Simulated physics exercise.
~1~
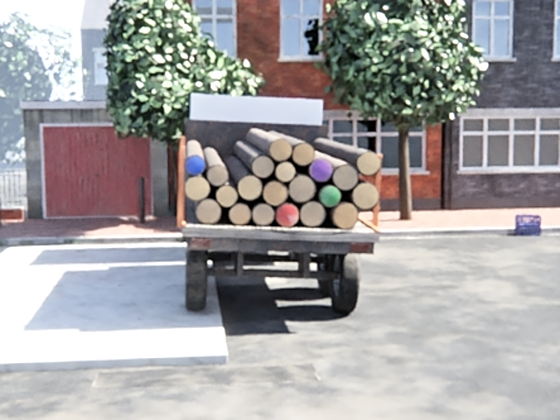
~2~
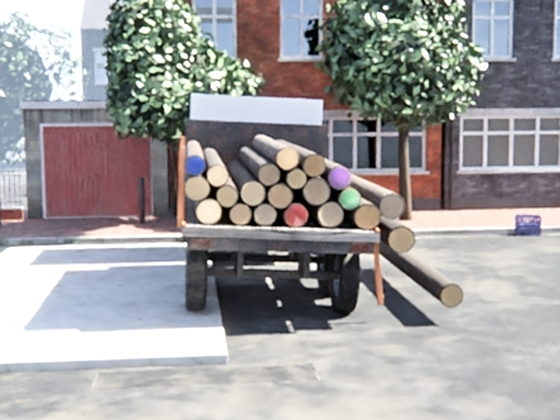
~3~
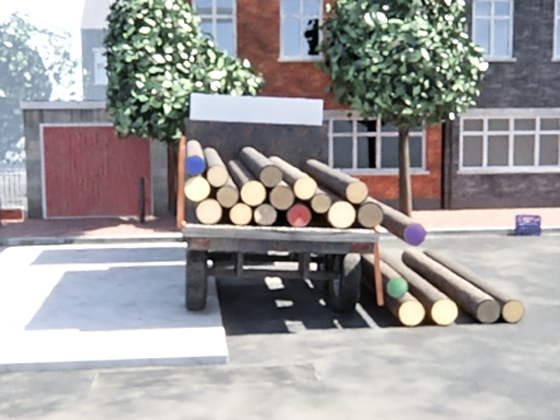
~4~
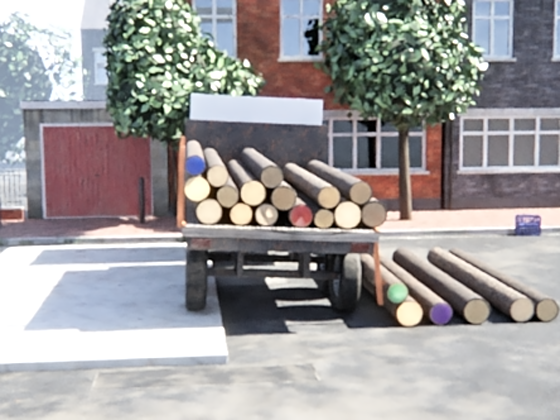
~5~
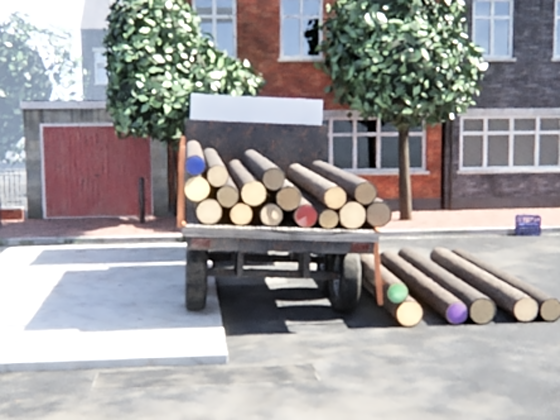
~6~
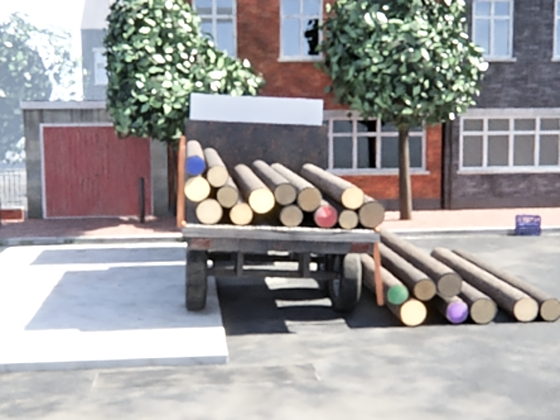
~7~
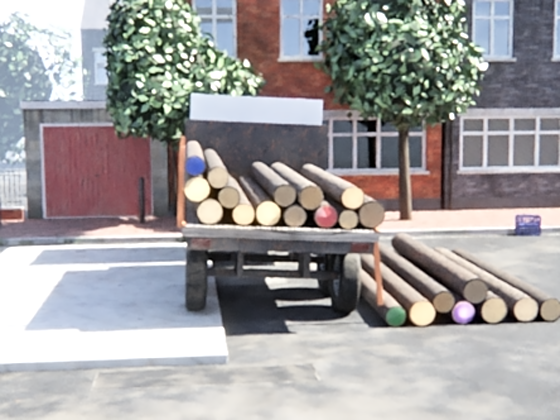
The clip opens on a parked flatbed lorry seen from behind, stacked with timber poles, a few with blue, purple, green and red ends, in front of brick houses and trees. The right side gives way, and poles begin rolling off that edge onto the road. The purple and green poles shift right, then drop over the side among the fallen ones. The remaining load slumps, and more poles roll down onto those below. At the end, purple and green lie on the right, while blue and red remain aboard.
